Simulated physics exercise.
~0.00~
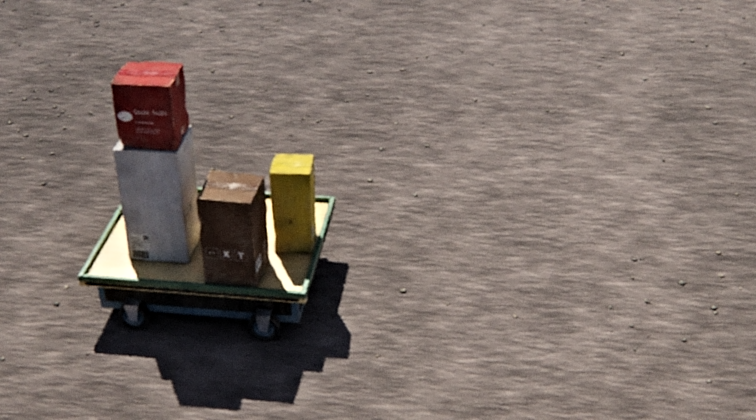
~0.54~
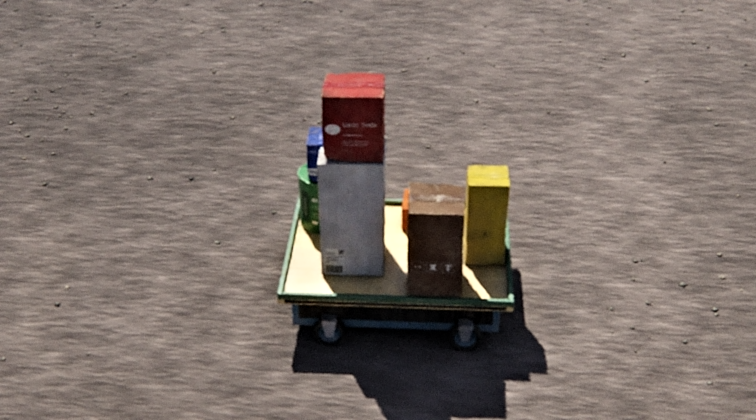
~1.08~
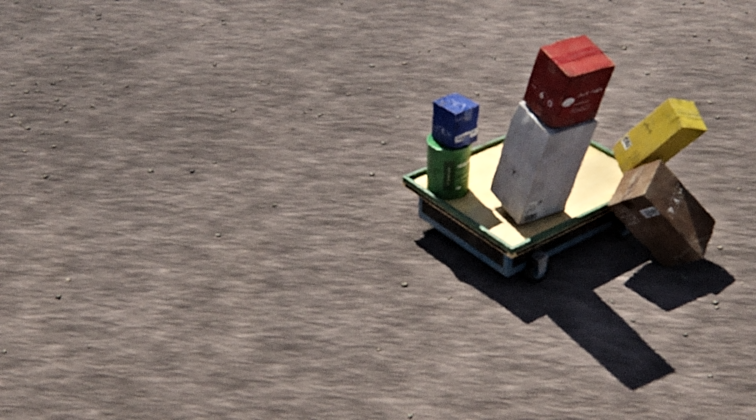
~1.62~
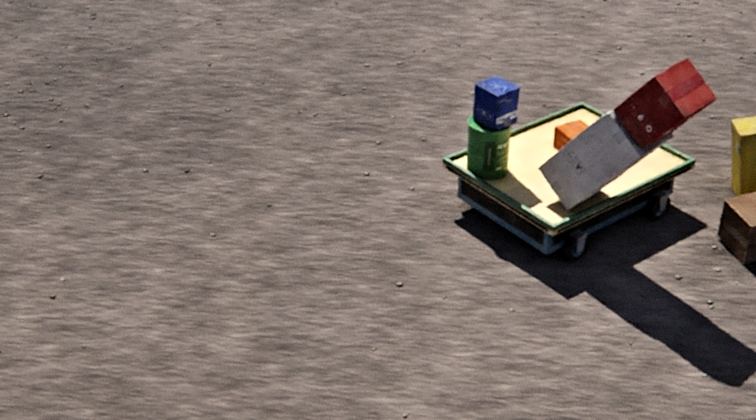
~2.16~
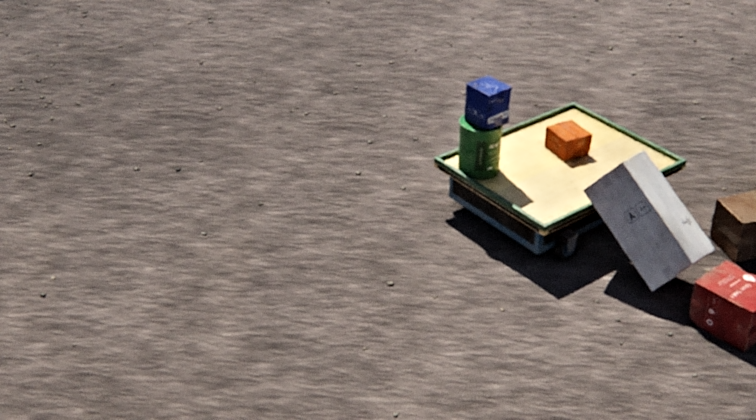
A green-rimmed cart rolls to the right across rough grey-brown ground, seen from above by a slightly swaying camera. It carries a red box stacked on a tall white box, with a brown box and a yellow box to their right. As the cart turns, a blue box on a green pail and a small orange parcel come into view behind. The brown and yellow boxes tumble off the right side, then the white box tips and drops over the edge with the red one. The cart stops, still holding the pail, blue box and orange parcel.
